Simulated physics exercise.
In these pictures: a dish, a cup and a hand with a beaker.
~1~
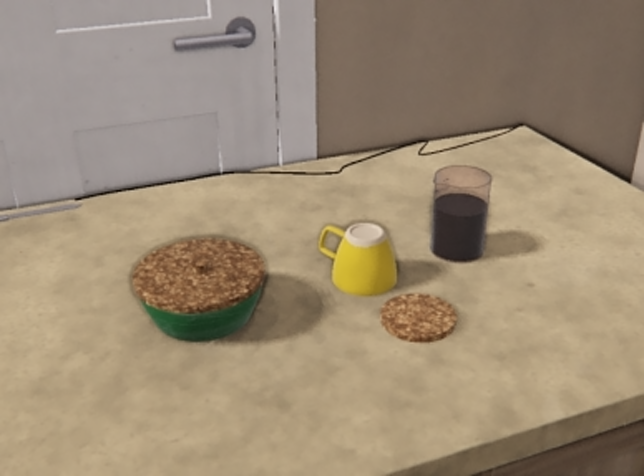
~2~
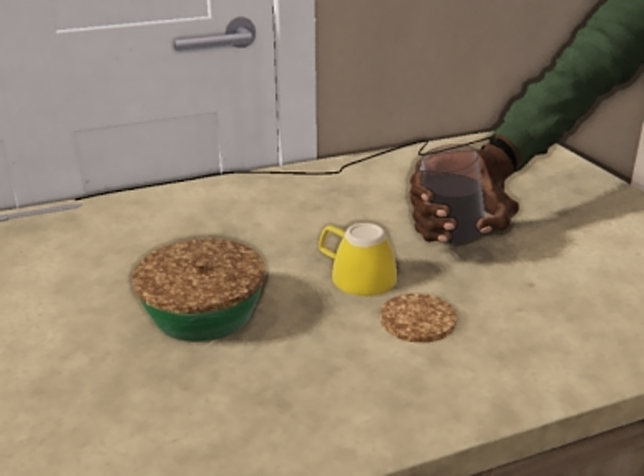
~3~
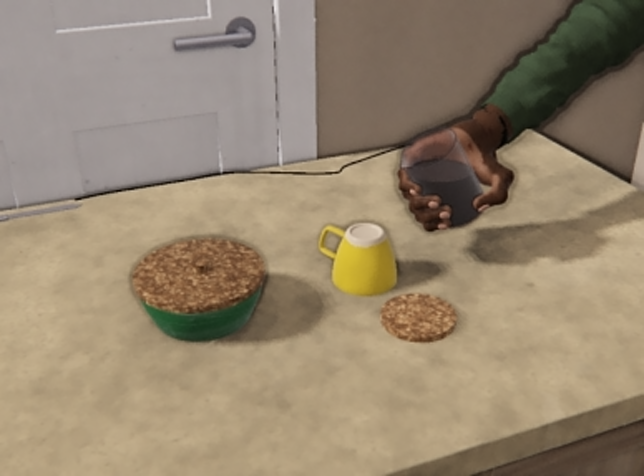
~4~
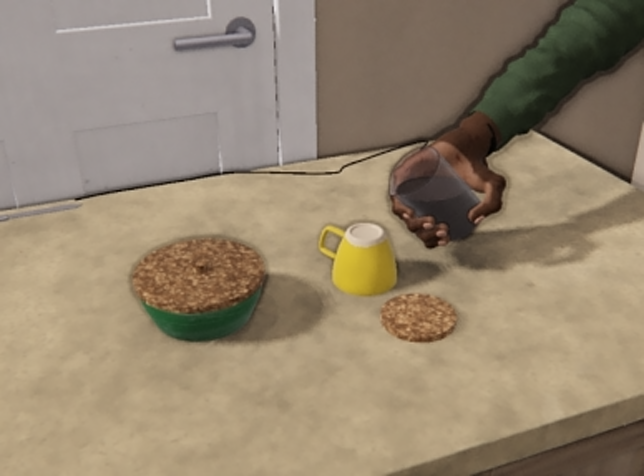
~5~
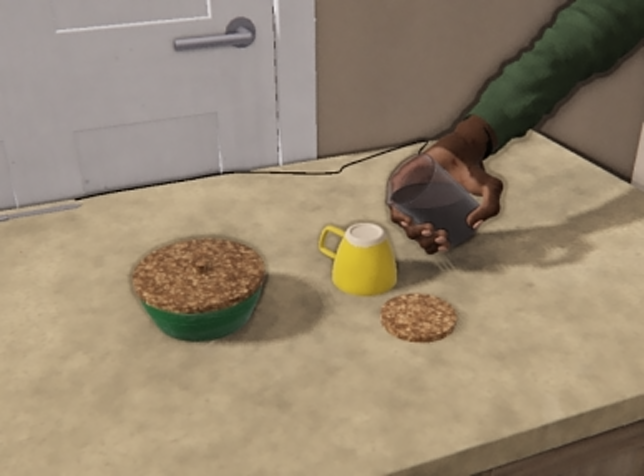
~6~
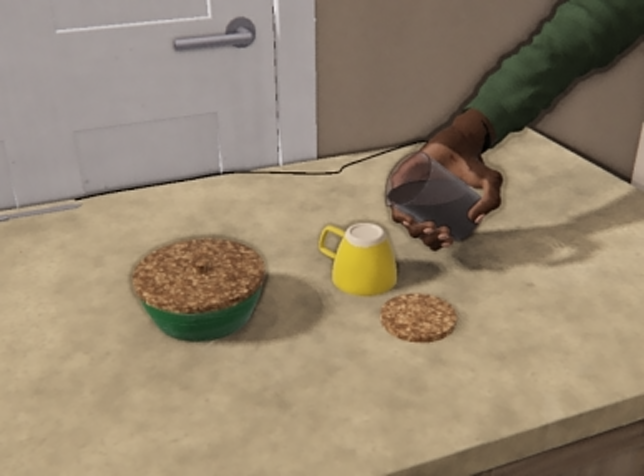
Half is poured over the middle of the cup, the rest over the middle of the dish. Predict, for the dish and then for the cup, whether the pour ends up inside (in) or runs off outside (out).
In the end the dish repels it. The cup repels it.
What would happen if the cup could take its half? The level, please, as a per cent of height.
65 %, roughly.
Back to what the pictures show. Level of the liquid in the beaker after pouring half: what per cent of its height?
I'd guess around 30 in a hundred.
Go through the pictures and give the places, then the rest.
The first frame shows all stand on the top; beaker (460, 213) about two thirds full; cup (365, 258) upside down; dish (202, 298) with its lid on.
The second frame shows the hand lifts the beaker; beaker about two thirds full, surface at (453, 186); cup (365, 258) upside down.
The third frame shows tilting; beaker (444, 178) tipped 30° with all of its load; dish (202, 298) with its lid on.
The fourth frame shows no stream yet; beaker (437, 195) tipped 40° with all of its load; cup (365, 258) upside down.
The fifth frame shows still nothing leaves it; beaker (435, 201) tipped 45° with all of its load; dish (202, 298) with its lid on.
The sixth frame shows on the point of pouring; beaker (435, 197) tipped 50° with all of its load; cup (365, 258) upside down; dish (202, 298) with its lid on.
Soon after, it runs off the upturned base of the cup.
Later, it hits the lid of the dish and runs off.
In the end, the cup is empty, in a puddle; the dish is empty, in a puddle.
